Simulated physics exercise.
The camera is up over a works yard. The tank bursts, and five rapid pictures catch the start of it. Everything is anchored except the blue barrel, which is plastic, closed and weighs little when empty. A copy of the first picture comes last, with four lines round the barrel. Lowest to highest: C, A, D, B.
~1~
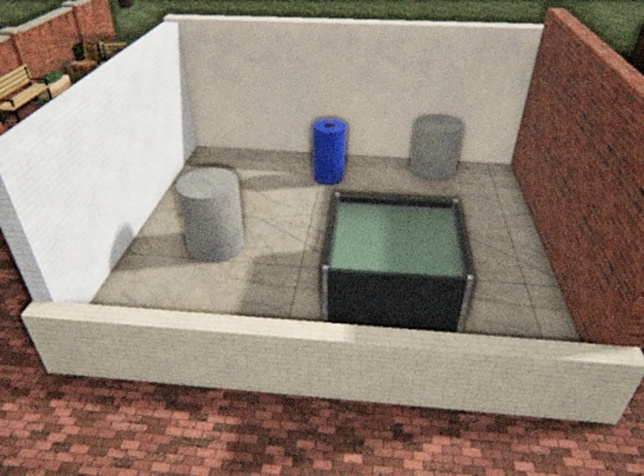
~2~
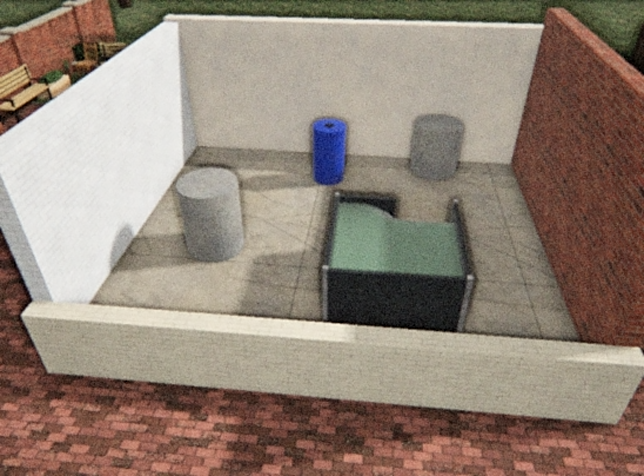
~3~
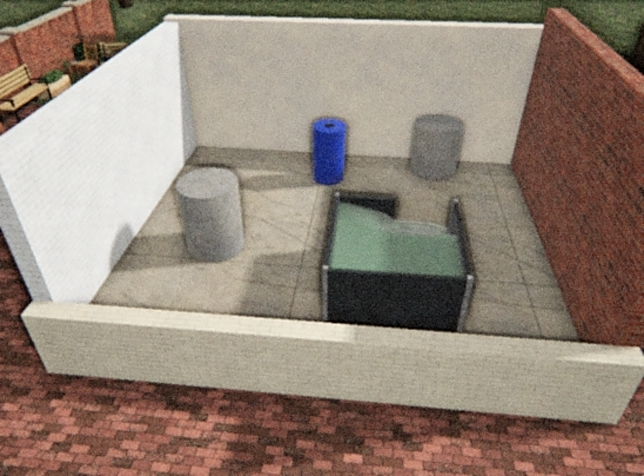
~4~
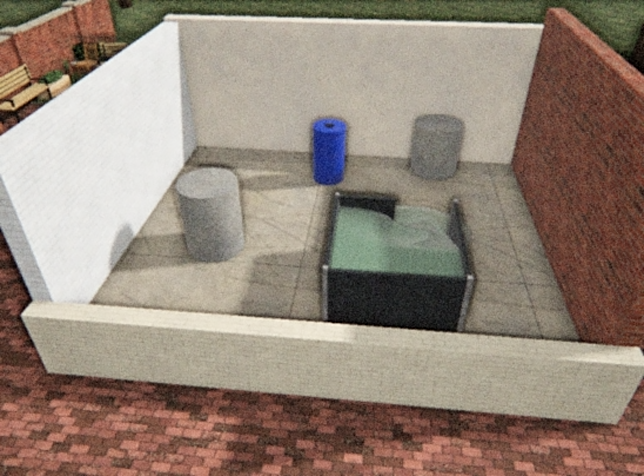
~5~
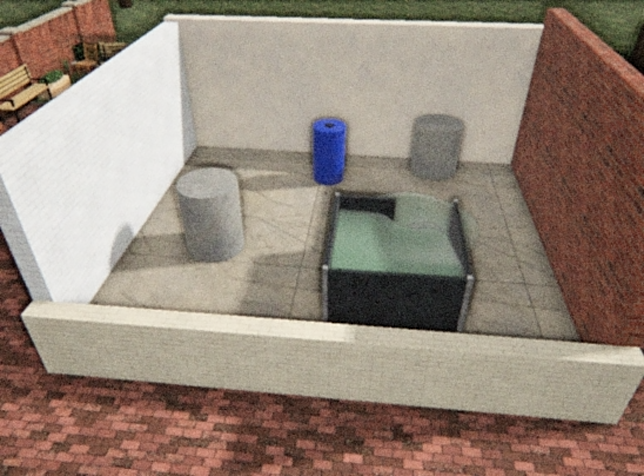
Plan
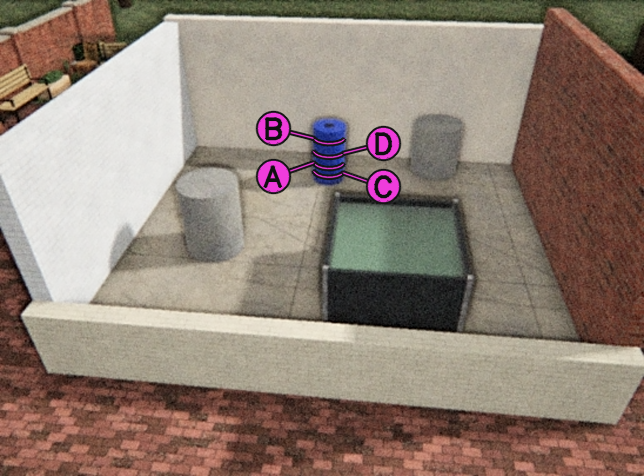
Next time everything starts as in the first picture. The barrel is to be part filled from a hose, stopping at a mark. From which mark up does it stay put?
The limit is C.
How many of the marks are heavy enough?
All of them.
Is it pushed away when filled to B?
No.
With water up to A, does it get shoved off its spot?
No, that is safe.
On the marked copy, A at (327, 168); B at (327, 143); C at (327, 177); D at (327, 157); from the bottom up C, A, D, B.
For level A, it does not move.
For level B, it does not move.
For level C, it does not move.
For level D, it does not move.
